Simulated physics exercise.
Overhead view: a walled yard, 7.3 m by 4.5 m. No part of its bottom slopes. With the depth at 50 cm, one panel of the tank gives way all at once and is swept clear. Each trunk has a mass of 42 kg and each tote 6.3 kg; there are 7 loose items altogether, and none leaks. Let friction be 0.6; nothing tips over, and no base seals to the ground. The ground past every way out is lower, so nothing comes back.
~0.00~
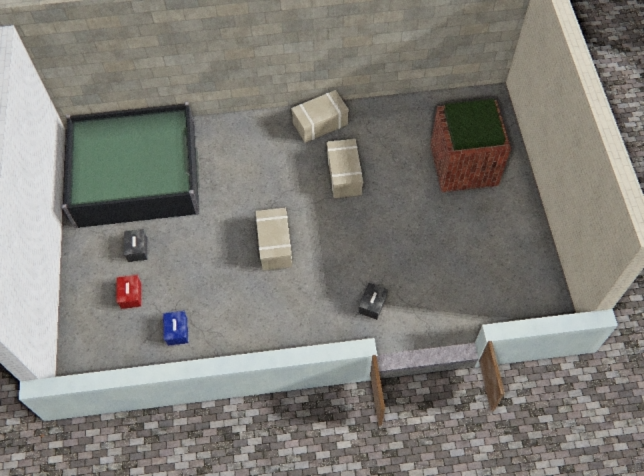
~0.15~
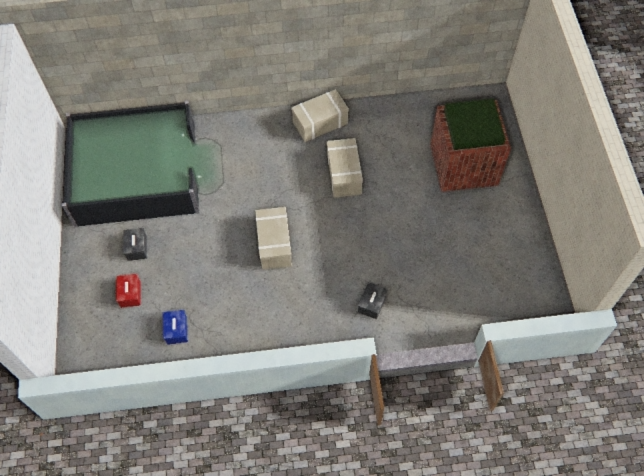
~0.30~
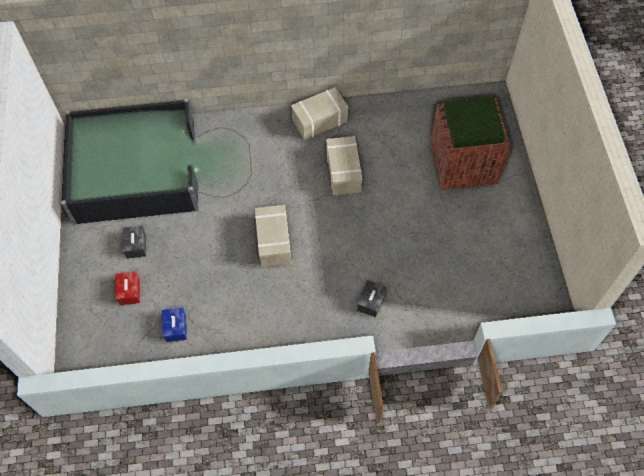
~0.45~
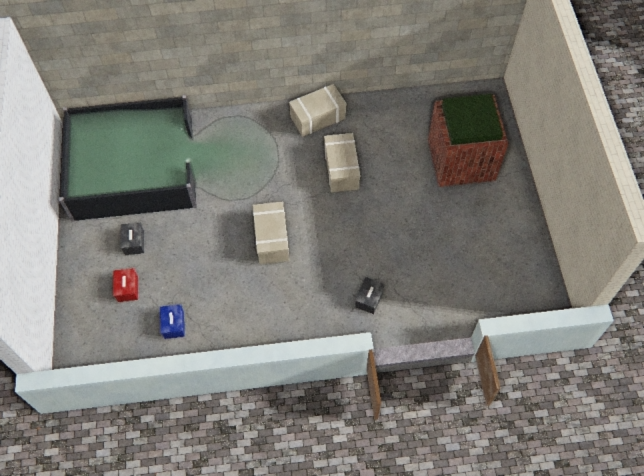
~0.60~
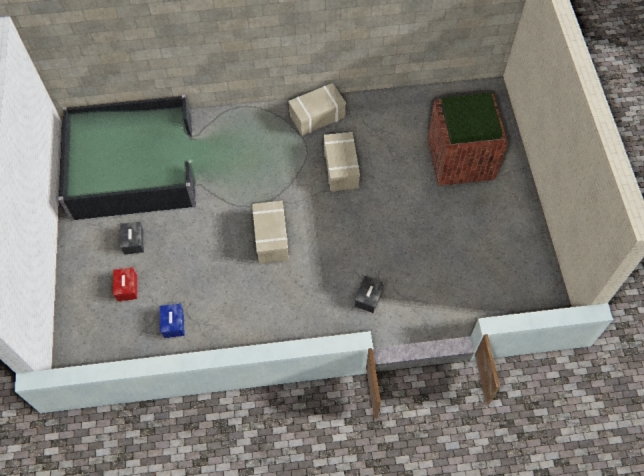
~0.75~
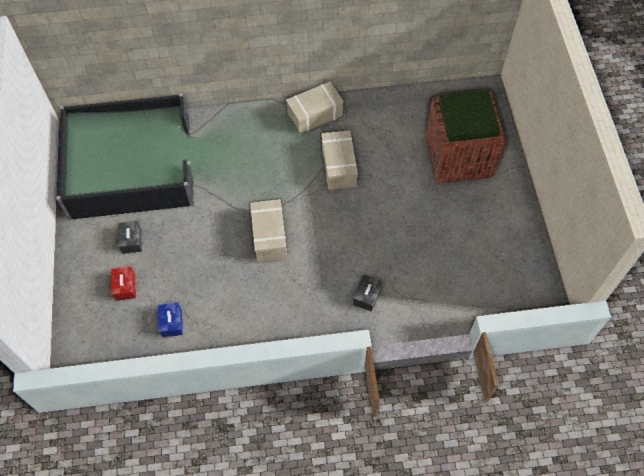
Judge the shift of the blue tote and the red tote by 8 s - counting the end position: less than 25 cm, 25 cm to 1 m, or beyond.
By the end the blue tote is close to its start and the red tote is close to its start.
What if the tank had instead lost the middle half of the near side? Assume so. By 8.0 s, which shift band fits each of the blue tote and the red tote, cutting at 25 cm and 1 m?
With that failure, the blue tote covers a big distance, and the red tote covers a big distance.
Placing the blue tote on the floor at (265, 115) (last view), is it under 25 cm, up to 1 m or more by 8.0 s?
It gets carried off.
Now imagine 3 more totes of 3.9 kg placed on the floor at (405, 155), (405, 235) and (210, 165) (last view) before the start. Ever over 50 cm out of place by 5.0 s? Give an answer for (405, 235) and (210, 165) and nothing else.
In the order asked: Clear of the mark; clear of the mark.
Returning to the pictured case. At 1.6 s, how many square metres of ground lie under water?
My estimate is roughly 10.5 m2.
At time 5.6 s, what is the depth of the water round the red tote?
Depth: About 0 cm.
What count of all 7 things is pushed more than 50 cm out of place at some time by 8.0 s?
The tally stands at 2.
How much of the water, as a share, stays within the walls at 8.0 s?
Around 92 per cent of the water is still in there.
After 1.6 s the blue tote is near (169, 317), 0.0 m from its start, aground; the red tote is near (122, 280), 0.0 m from its start, aground; 0 of 7 are out; 0 afloat.
After 3.6 s the blue tote is near (169, 317), 0.0 m from its start, aground; the red tote is near (122, 280), 0.0 m from its start, aground; 0 of 7 are out; 0 afloat.
After 5.6 s the blue tote is near (169, 317), 0.0 m from its start, aground; the red tote is near (122, 280), 0.0 m from its start, aground; 0 of 7 are out; 0 afloat.
After 8.0 s the blue tote is near (169, 317), 0.0 m from its start, aground; the red tote is near (122, 280), 0.0 m from its start, aground; 0 of 7 are out; 0 afloat.
